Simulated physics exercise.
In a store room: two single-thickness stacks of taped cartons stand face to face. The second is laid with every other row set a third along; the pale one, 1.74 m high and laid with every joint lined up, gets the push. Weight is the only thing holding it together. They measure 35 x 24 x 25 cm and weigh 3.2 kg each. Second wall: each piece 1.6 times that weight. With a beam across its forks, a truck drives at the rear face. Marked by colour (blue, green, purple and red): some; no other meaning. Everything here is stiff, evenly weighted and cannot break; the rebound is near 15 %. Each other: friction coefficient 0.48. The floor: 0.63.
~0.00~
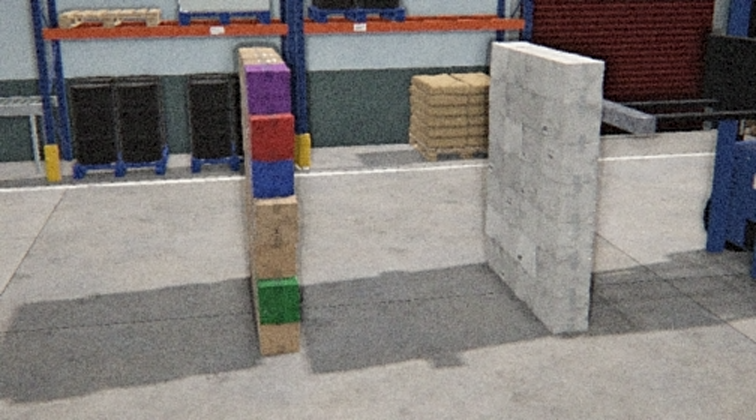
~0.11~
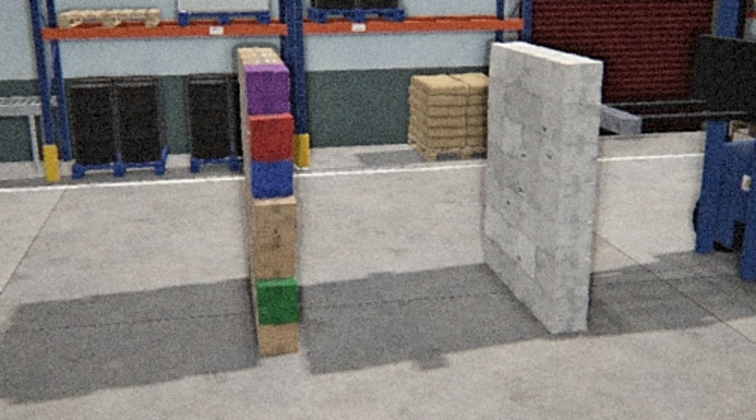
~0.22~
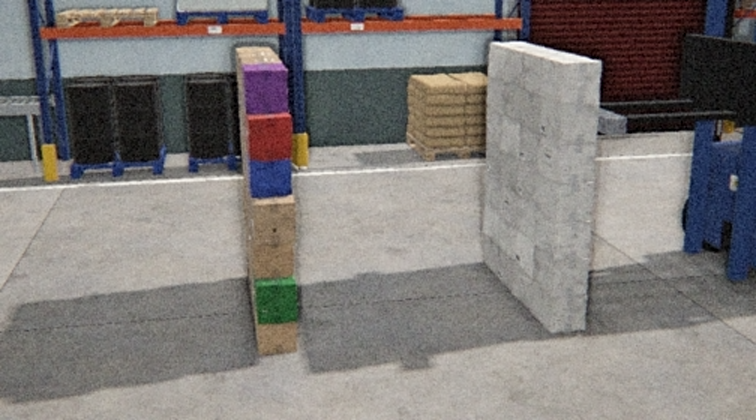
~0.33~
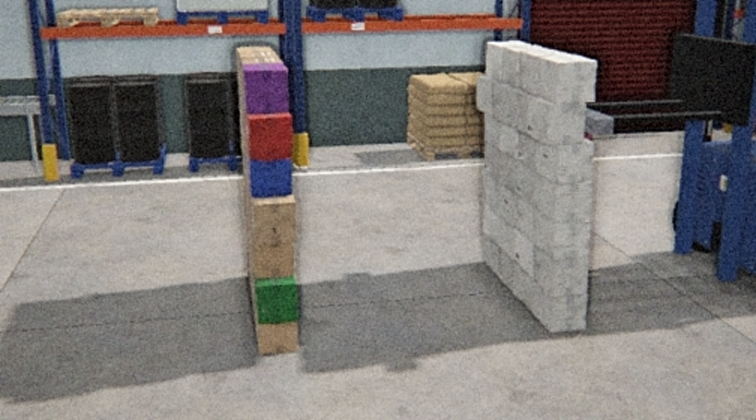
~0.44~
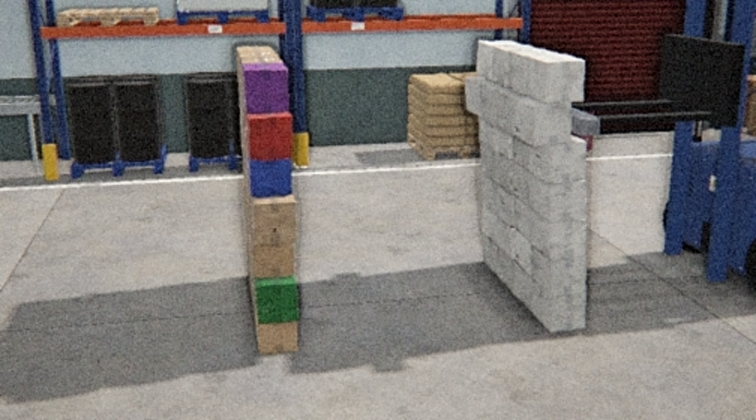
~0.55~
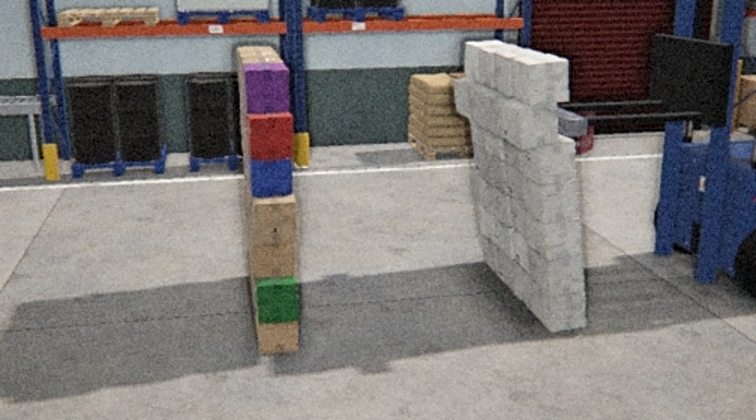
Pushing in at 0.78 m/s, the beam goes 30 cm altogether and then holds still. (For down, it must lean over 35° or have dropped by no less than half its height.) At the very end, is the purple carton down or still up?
That piece lasts.
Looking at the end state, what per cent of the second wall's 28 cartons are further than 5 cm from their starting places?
I make it 5 per cent.
After 0.80 s, 0 of the pale wall down; none of the 28 cartons of the second wall down; purple carton unmoved.
After 1.12 s, 26 of the pale wall down; none of the 28 cartons of the second wall down; purple carton unmoved.
After 1.42 s, 26 of the pale wall down; none of the 28 cartons of the second wall down, 6 disturbed; purple carton unmoved.
At rest (3.0 s), 26 of the pale wall down; none of the 28 cartons of the second wall down, 26 disturbed; purple carton shifted 27 mm; red carton shifted 29 mm; blue carton shifted 32 mm. As the last picture would show them, middles, purple carton near (261, 88), red carton near (264, 133).
